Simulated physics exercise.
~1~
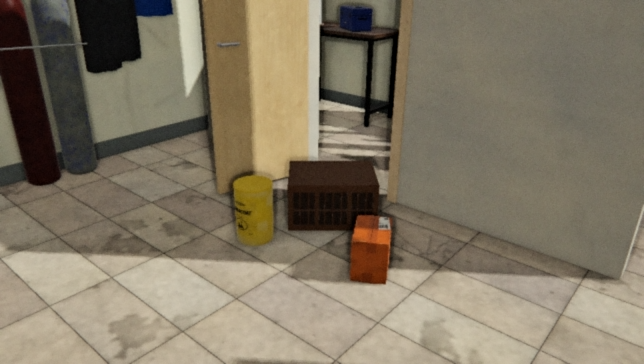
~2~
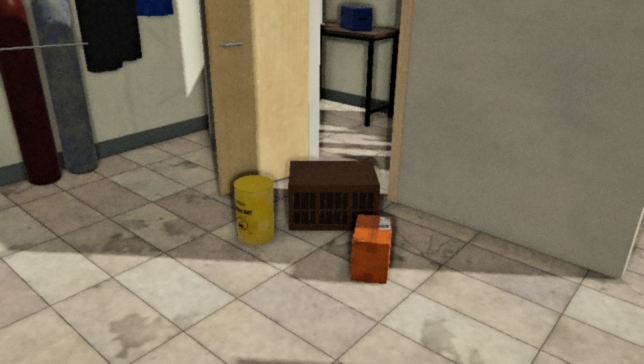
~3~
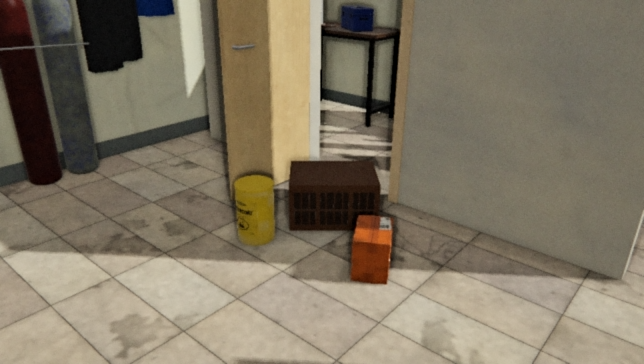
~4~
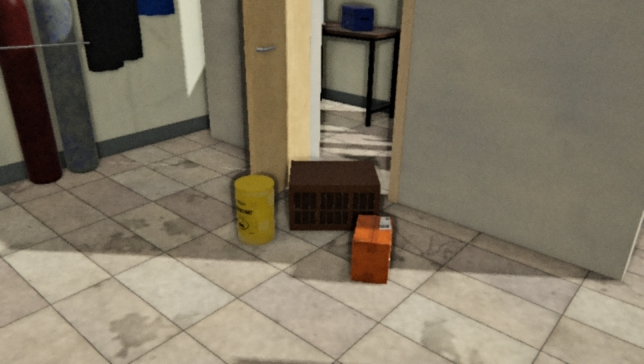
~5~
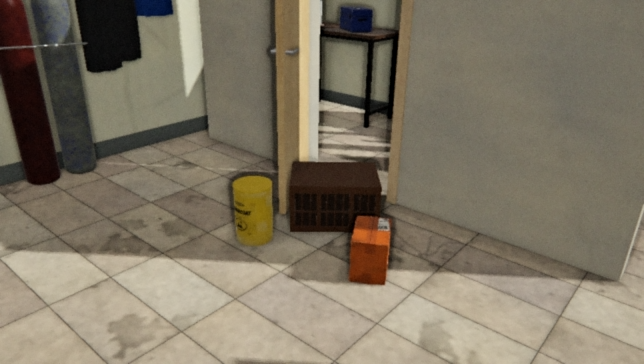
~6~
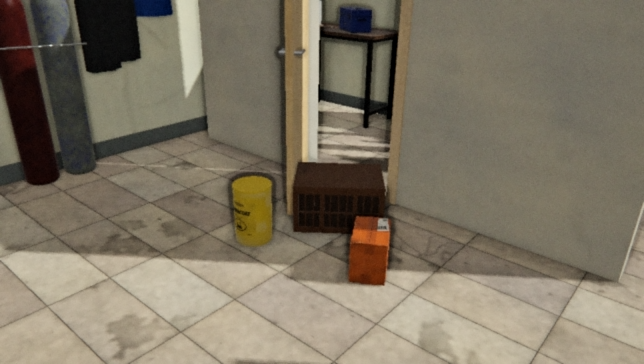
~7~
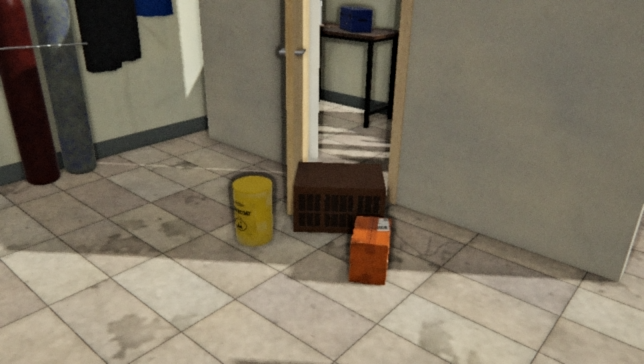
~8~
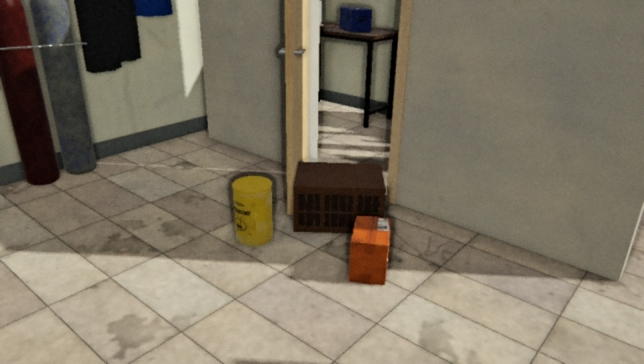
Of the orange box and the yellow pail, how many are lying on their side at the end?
None of them are. The orange box and the yellow pail both still stand upright on the tiled floor.
